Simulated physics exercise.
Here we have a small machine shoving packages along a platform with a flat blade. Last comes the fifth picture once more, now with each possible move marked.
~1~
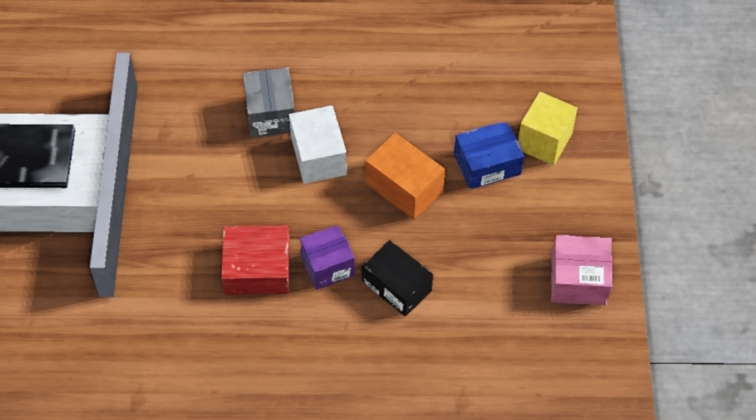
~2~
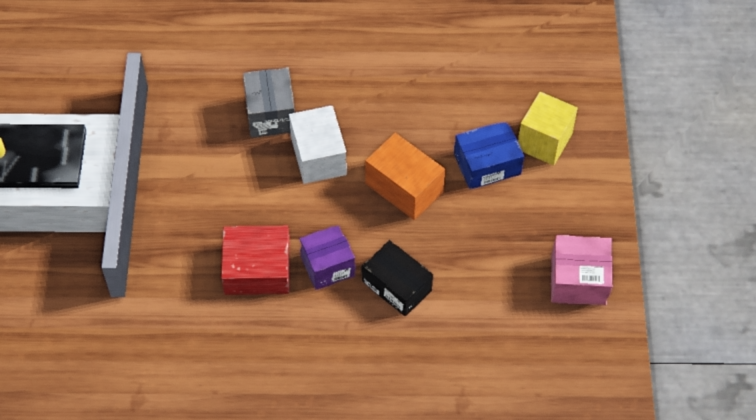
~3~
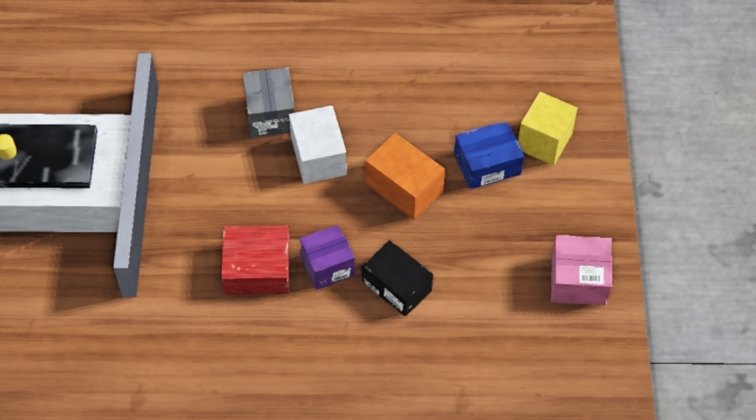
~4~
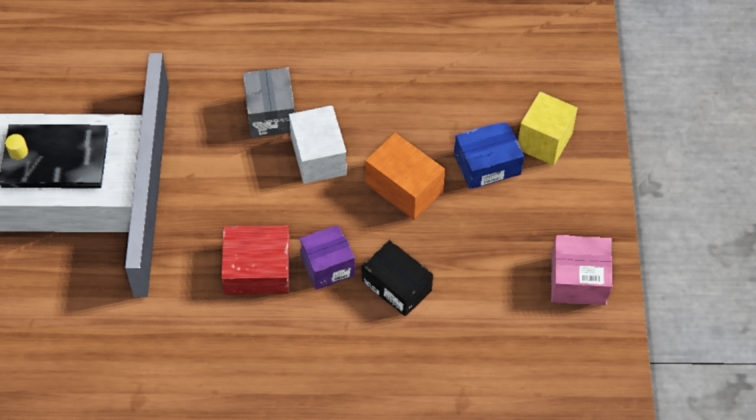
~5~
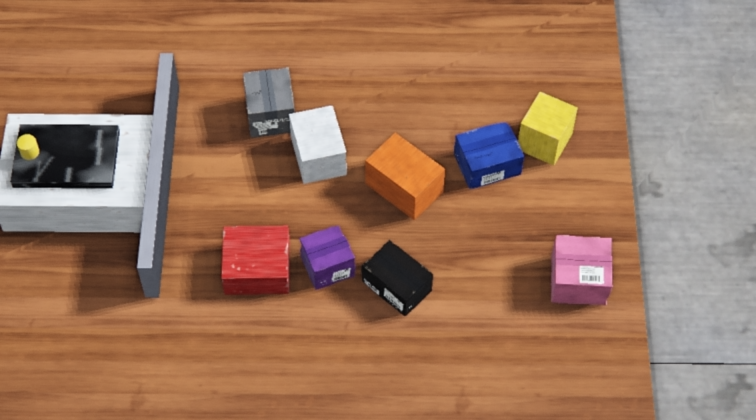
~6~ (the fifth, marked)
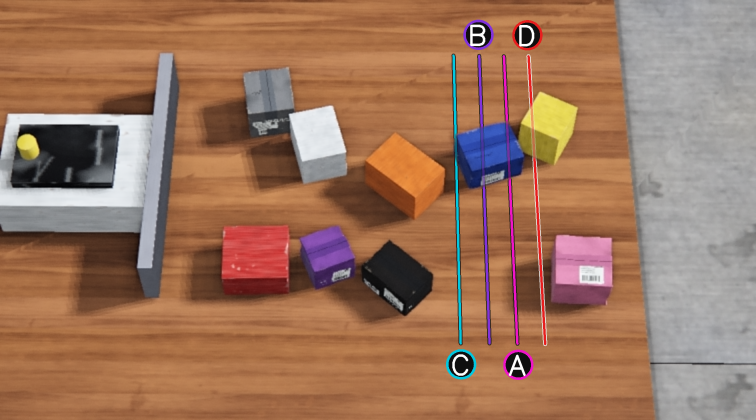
A small machine with a flat grey blade slides slowly to the right across a wooden platform, more of its white body and black top coming into view along with a yellow knob. The blade draws nearer to the scattered coloured boxes, which all stay still, and a gap remains before the nearest ones.
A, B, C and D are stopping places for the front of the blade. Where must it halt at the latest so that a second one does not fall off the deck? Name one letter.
The farthest such stop is D.
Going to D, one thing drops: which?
It is the pink box.
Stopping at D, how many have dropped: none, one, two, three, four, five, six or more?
One.
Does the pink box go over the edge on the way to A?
Yes.
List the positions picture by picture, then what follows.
Robot (29, 155); purple box (327, 257); pink box (581, 271), in the first picture.
Robot (40, 155); yellow crate (547, 129), in the second picture.
Robot (52, 155); blue parcel (489, 155), in the third picture.
Robot (63, 155); black parcel (397, 278), in the fourth picture.
Robot (74, 155); grey parcel (270, 103); purple box (327, 257); pink box (581, 271), in the fifth picture.
On the marked copy, A at (510, 191); B at (484, 191); C at (457, 191); D at (536, 192).
With D. Early on, robot (209, 156); grey parcel (327, 98); black parcel (440, 283).
Further on, robot (347, 157); pink box (614, 271); yellow crate (565, 122).
At the end, robot (453, 158); pink box over the edge; purple box (630, 261); one fallen.
As for the rest, A is within the limit but short; B is within the limit but short; C is within the limit but short.
